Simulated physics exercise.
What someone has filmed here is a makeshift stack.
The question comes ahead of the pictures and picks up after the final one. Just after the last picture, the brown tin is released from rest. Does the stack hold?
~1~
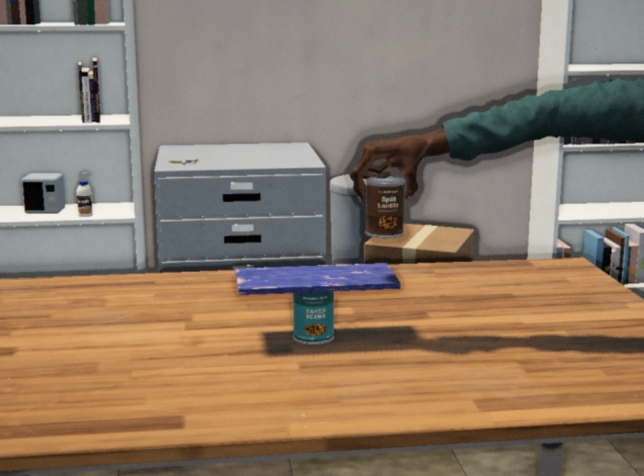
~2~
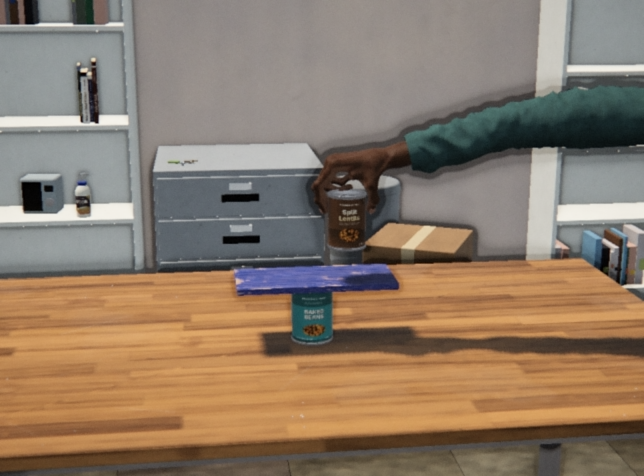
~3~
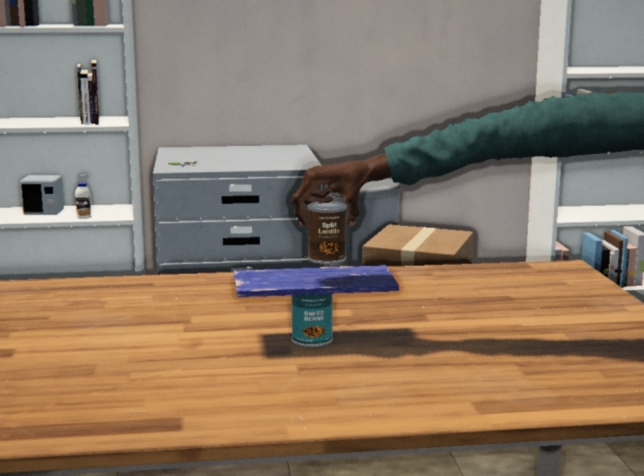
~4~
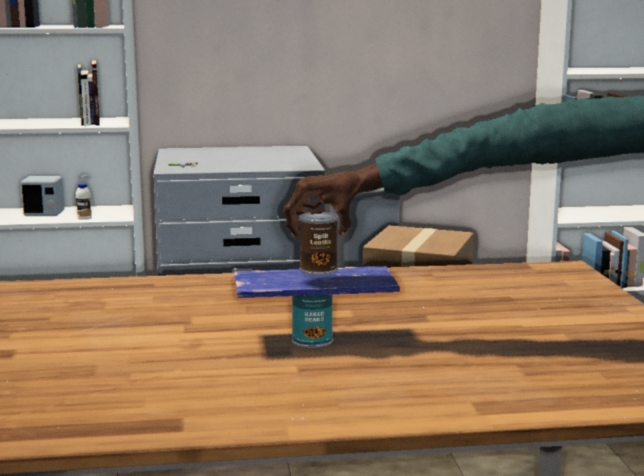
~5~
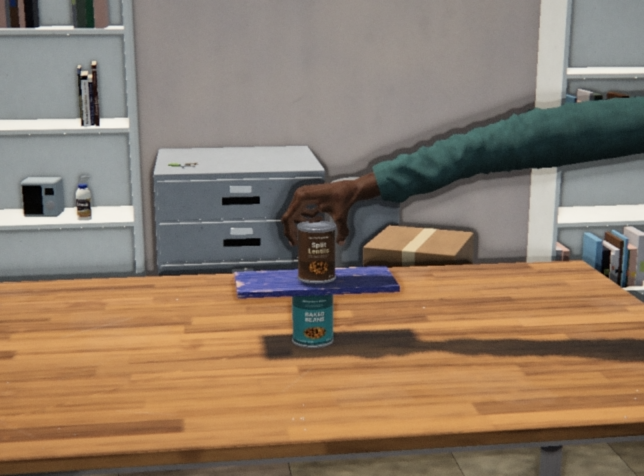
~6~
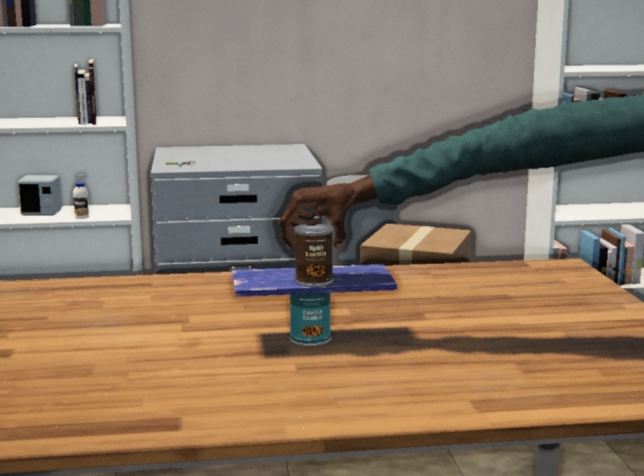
Basically, the build is sound there.
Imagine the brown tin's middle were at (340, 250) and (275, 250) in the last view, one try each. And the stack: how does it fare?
It stays steady first and stays steady second.
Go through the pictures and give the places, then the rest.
Coming down; brown tin (385, 207); turquoise tin (313, 310), in the first picture.
Coming down; brown tin (347, 220); turquoise tin (312, 311), in the second picture.
Coming down; brown tin (327, 232); turquoise tin (312, 312), in the third picture.
Coming down; brown tin (319, 243); turquoise tin (312, 313), in the fourth picture.
Coming down; brown tin (316, 252); turquoise tin (313, 313), in the fifth picture.
In place under the hand; brown tin (314, 255); turquoise tin (310, 311), in the sixth picture.
Then, 0.80 s after the last picture, nothing has stirred.
Then, 1.80 s after the last picture, brown tin resting near (314, 255).
At rest, all 3 in place. Seen from the same camera at the end, brown tin near (314, 255). The stack keeps its balance.
